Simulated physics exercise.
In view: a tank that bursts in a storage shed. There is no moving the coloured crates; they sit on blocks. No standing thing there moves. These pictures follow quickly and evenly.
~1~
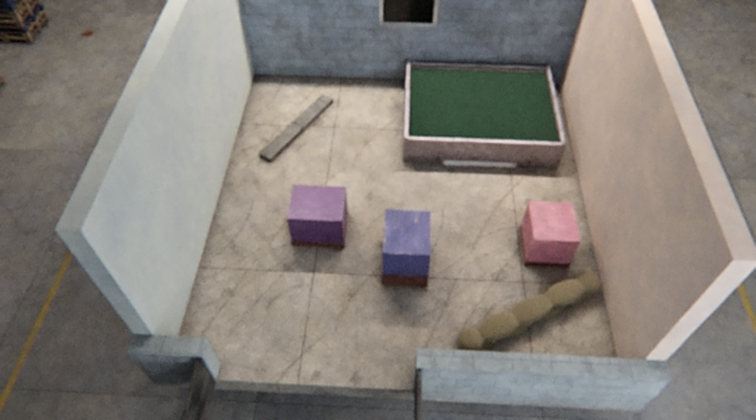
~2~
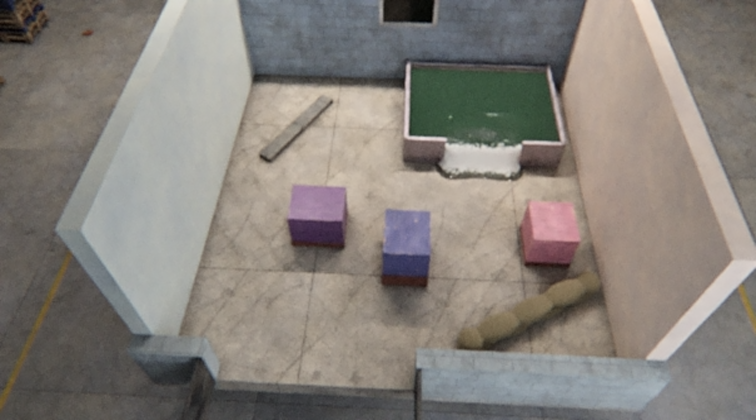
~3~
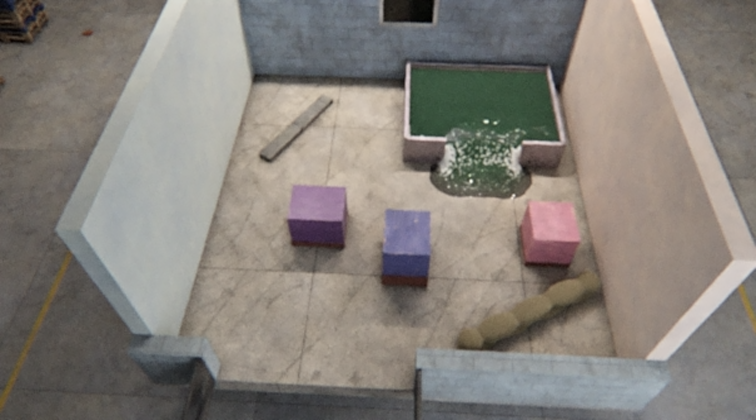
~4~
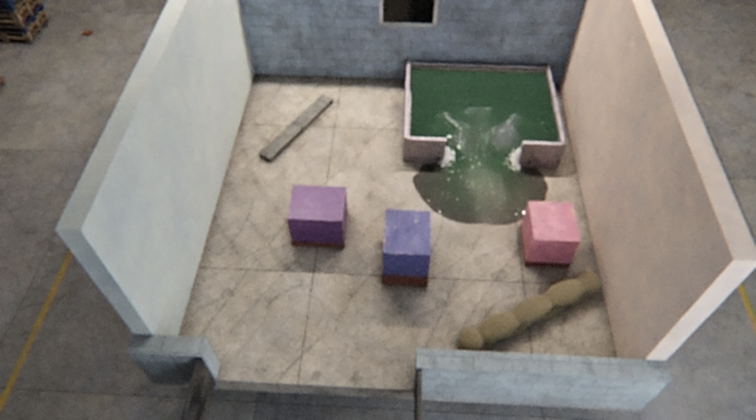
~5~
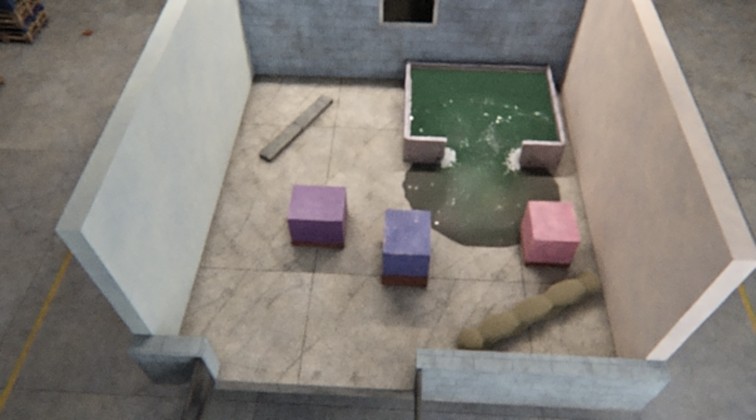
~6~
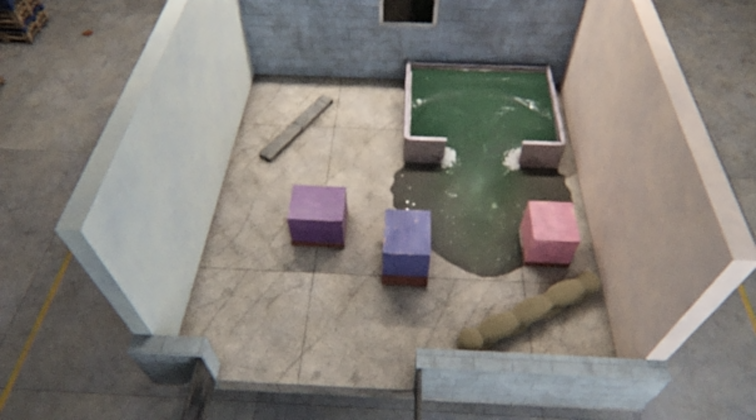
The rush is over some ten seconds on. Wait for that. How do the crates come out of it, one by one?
The blue crate is going to stay free of water; the pink crate is going to get water on it; the purple crate is going to get water on it.
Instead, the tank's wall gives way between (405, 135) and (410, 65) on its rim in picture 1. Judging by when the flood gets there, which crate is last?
My answer: The pink-painted one.
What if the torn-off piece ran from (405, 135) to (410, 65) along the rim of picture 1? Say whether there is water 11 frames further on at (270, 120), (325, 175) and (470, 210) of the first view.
In sequence: Inundated, inundated, untouched.
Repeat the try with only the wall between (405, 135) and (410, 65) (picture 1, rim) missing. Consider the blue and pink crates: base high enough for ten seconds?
As it turns out, the blue crate is left untouched, and the pink crate is left untouched.
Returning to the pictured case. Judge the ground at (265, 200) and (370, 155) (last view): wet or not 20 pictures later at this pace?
The first place is spared and the second is inundated.
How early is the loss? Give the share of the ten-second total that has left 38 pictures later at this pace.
My figure: 60 percent.
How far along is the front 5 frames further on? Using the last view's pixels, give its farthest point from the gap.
Somewhere close to (436, 346).
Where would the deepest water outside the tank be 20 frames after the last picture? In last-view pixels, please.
That would be (500, 301).
A moment on, water covers 20 % of the floor; the blue crate water round its plinth, the pink crate water round its plinth, the purple crate not reached.
Next, water covers 30 % of the floor; the blue crate water round its plinth, the pink crate water round its plinth, the purple crate water round its plinth.
Then, water covers 50 % of the floor; the blue crate water round its plinth, the pink crate water round its plinth, the purple crate water round its plinth.
Later, water covers 70 % of the floor; the blue crate water round its plinth, the pink crate water round its plinth, the purple crate water round its plinth.
In the end, water covers 95 % of the floor; the blue crate stayed above the water, the pink crate was topped, the purple crate was topped.
